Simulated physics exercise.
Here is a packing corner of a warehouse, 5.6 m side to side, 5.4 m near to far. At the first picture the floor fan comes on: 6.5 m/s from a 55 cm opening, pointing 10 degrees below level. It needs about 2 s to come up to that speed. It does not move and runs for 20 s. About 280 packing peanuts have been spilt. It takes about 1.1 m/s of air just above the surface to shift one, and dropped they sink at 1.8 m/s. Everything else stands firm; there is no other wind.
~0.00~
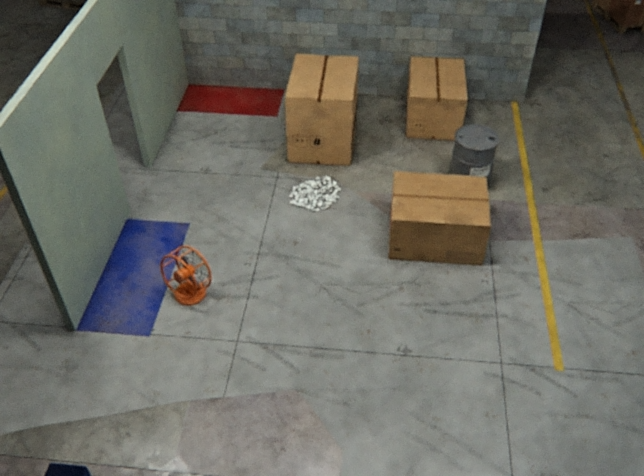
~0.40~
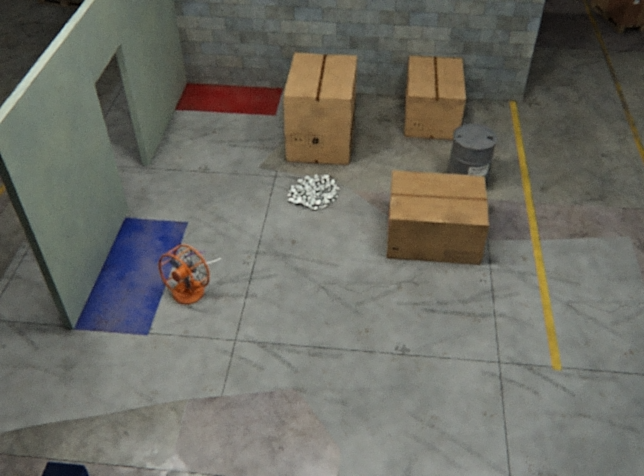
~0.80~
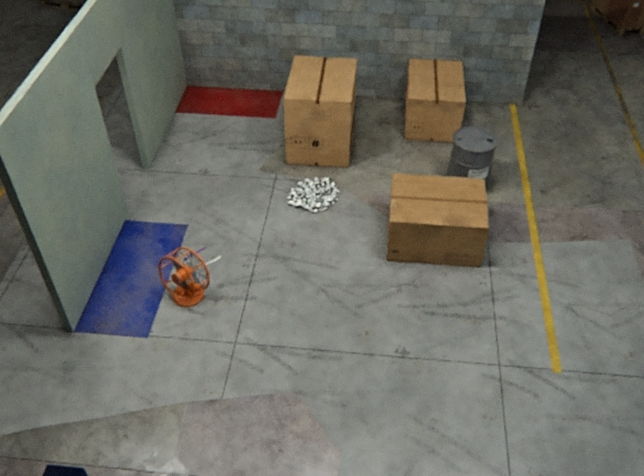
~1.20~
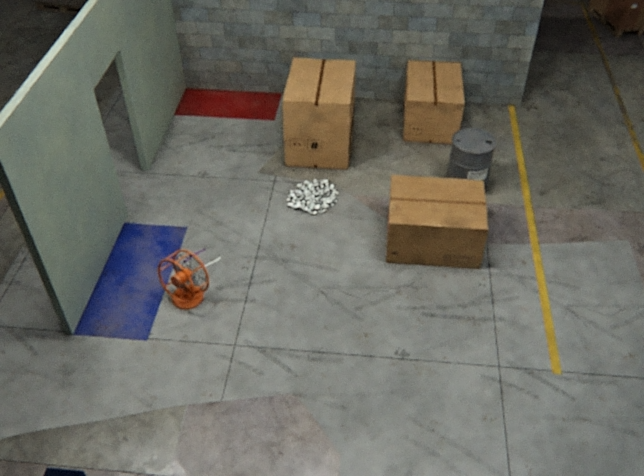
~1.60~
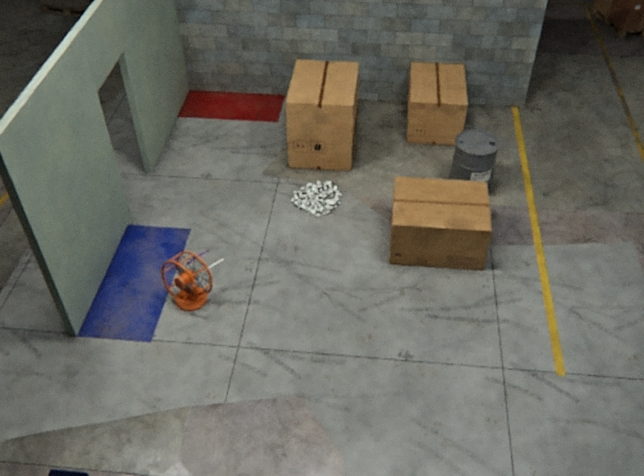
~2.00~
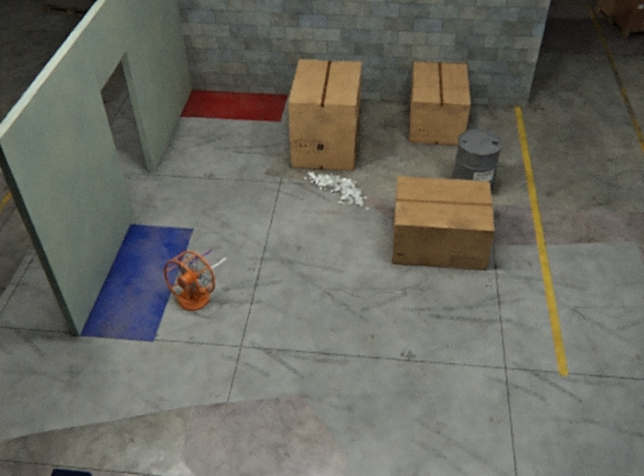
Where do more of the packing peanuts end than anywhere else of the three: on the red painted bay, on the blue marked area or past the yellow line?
The yellow one.
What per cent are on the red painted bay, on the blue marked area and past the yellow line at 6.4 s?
About 0 % red, 0 % blue, 80 % yellow.
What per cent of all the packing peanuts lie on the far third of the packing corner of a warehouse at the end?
Near 0 %.
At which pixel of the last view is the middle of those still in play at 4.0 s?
At about (545, 141).
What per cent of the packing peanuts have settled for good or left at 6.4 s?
Near 70 %.
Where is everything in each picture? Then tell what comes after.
In the first picture, the middle of the packing peanuts is near (313, 195), none has stirred yet and the mouth of the floor fan is at (186, 272).
In the second picture, the middle of the packing peanuts is near (311, 193), none has stirred yet, the yellow line is centred on (534, 209), the blue marked area is centred on (135, 272) and the red painted bay is centred on (230, 99).
In the third picture, the middle of the packing peanuts is near (311, 196), none has stirred yet, the top of a large carton is at (322, 77) and the top of a large carton is at (439, 199).
In the fourth picture, the middle of the packing peanuts is near (310, 198) and none has stirred yet.
In the fifth picture, the middle of the packing peanuts is near (315, 199) and about 1 % have left their places.
In the sixth picture, the middle of the packing peanuts is near (342, 185), the farthest in sight from the floor fan is at (355, 183) and all have left their places.
After 4.0 s, 89 % are on the move or not yet settled, 64 % are past the yellow line, 0 % on the blue marked area and 0 % on the red painted bay; the middle of those still in play is near (545, 141).
After 6.4 s, 35 % are on the move or not yet settled, 80 % are past the yellow line, 0 % on the blue marked area and 0 % on the red painted bay; the middle of those still in play is near (516, 152).
After 11.0 s, 17 % are on the move or not yet settled, 92 % are past the yellow line, 0 % on the blue marked area and 0 % on the red painted bay; the middle of those still in play is near (545, 150).
After 20.0 s, at the end, 100 % are past the yellow line, 0 % on the blue marked area and 0 % on the red painted bay.
